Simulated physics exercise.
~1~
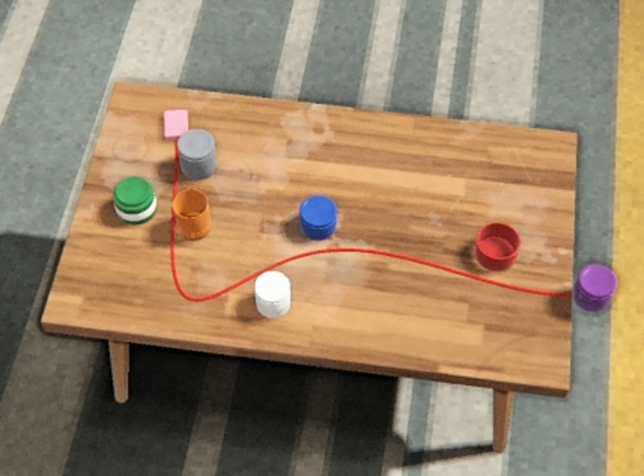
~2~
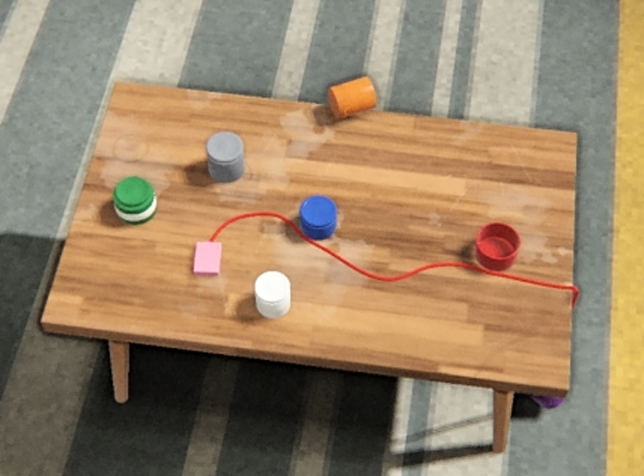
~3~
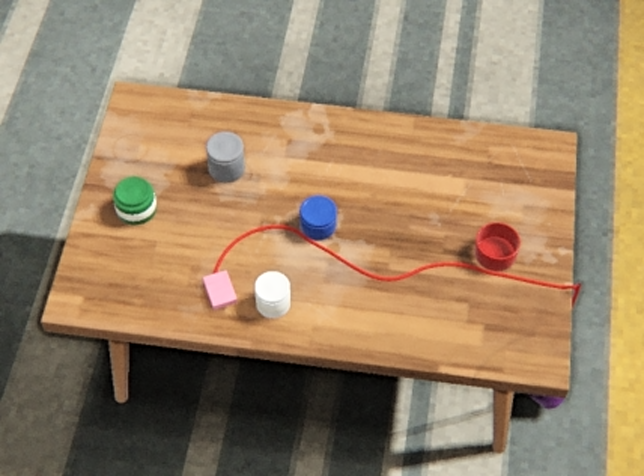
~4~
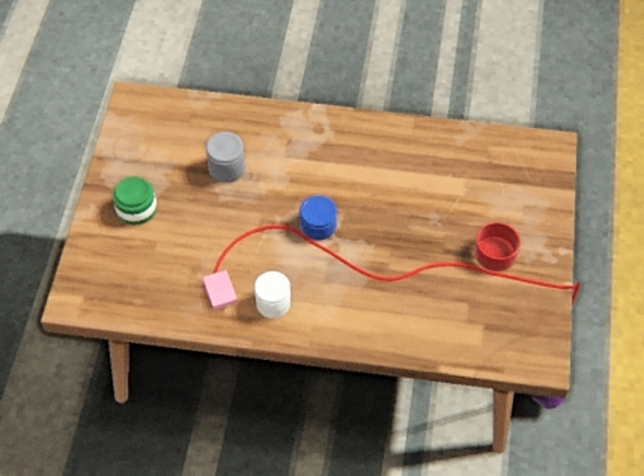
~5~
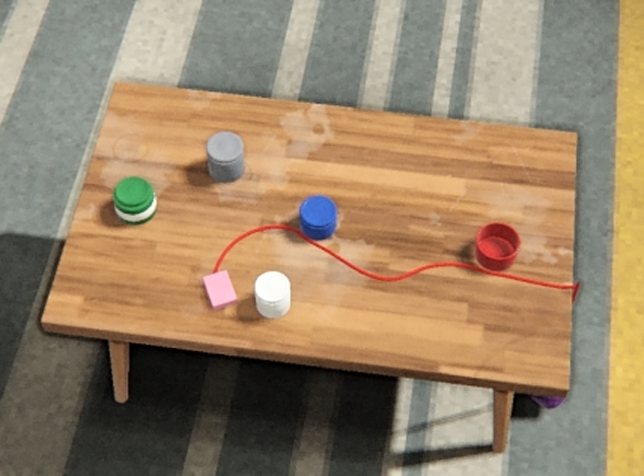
To begin with, a pink phone, a grey tub, an orange cup and several other containers sit on a wooden table, while a purple speaker hangs just off the right edge on a red cable. The speaker drops below the tabletop, and the cable runs rightward with the phone sliding down the surface. The grey tub shifts a little to the right, and the orange cup ends up on its side at the far edge. Next the cup goes over and out of sight, as the phone slides slightly farther. Finally, the phone rests beside the white canister, the grey tub stays on top, and the speaker is barely visible beneath the table.
